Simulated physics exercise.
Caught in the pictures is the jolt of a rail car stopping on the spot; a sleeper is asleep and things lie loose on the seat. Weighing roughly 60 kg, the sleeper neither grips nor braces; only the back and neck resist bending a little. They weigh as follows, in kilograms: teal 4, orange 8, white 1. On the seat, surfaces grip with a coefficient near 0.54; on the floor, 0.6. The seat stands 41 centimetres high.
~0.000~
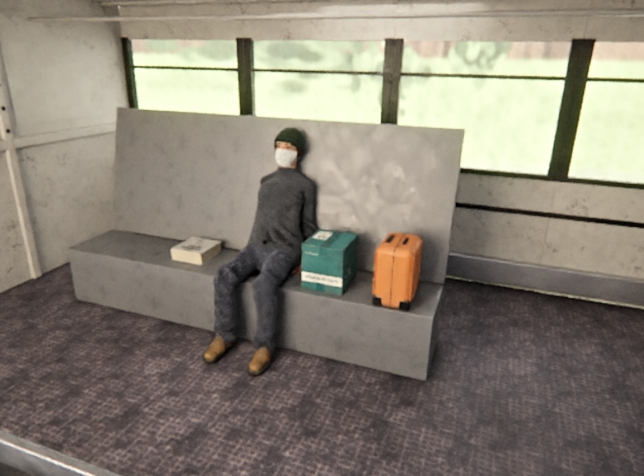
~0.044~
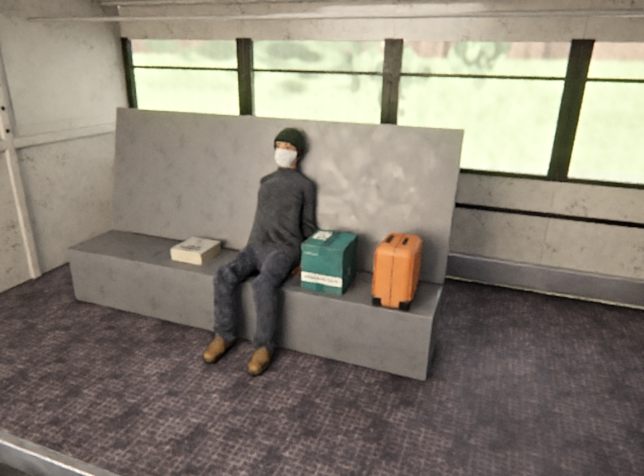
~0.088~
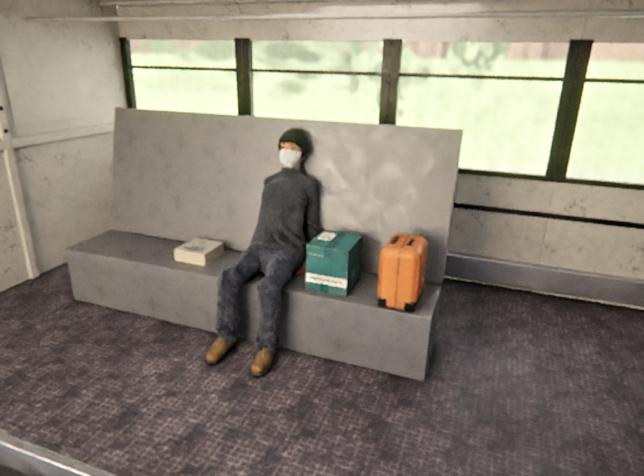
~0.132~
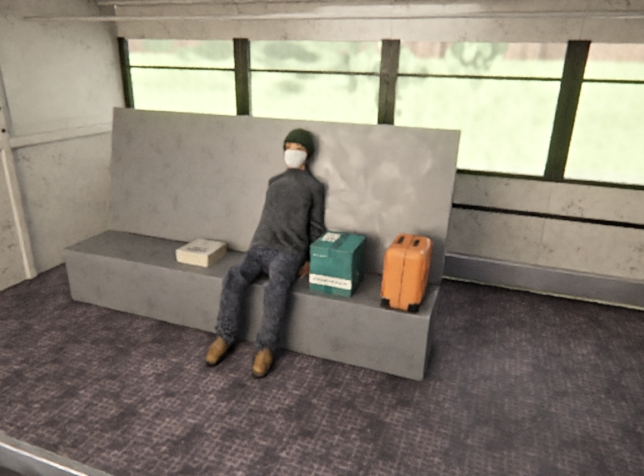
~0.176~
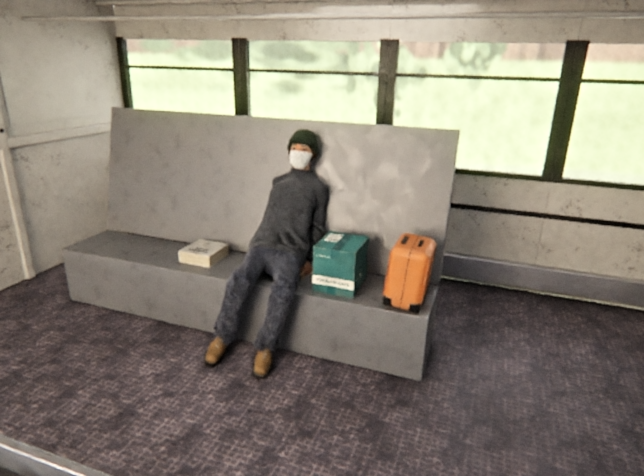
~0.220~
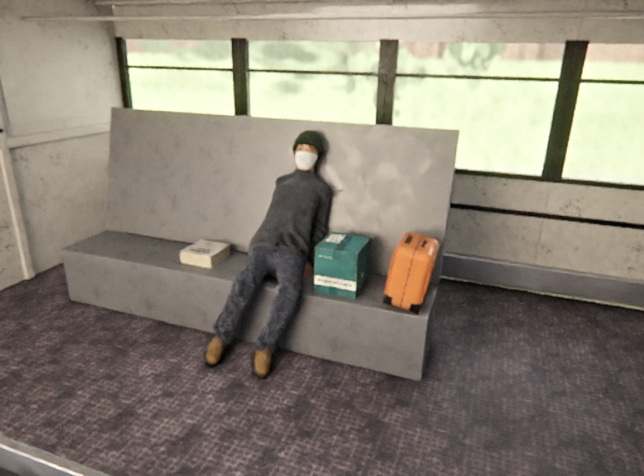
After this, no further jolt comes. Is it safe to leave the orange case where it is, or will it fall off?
Safe to leave; it stays.
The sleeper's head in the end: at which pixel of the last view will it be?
It ends up at about (346, 178).
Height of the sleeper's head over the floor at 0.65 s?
Roughly 100 cm.
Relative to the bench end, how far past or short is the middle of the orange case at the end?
Short side, roughly 15 cm.
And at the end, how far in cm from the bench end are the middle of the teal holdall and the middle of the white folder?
Short side for both: Teal holdall 60 cm, white folder 160 cm.
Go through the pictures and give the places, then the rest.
The first frame shows orange case (398, 270), teal holdall (330, 261), white folder (197, 250).
The second frame shows orange case (398, 270), teal holdall (330, 261), white folder (197, 250).
The third frame shows orange case (403, 271), teal holdall (335, 262), white folder (200, 251).
The fourth frame shows orange case (407, 272), teal holdall (338, 263), white folder (203, 252).
The fifth frame shows orange case (410, 271), teal holdall (341, 263), white folder (204, 253).
The sixth frame shows orange case (412, 271), teal holdall (343, 264), white folder (206, 253). Everything loose set off at about 1.1 m/s.
After 0.40 s the orange case is 13 cm short of the bench end, tilted 10°, near (412, 271) in the last picture's view; the teal holdall 55 cm short of the bench end, tilted 0°.
After 0.65 s the orange case is 16 cm short of the bench end, tilted 0°, near (406, 272) in the last picture's view; the teal holdall 55 cm short of the bench end, tilted 0°.
After 1.05 s the orange case is 16 cm short of the bench end, tilted 0°, near (407, 272) in the last picture's view.
When all is still (1.5 s), teal holdall stays on; orange case stays on; white folder stays on; sleeper's hips keep to the seat.
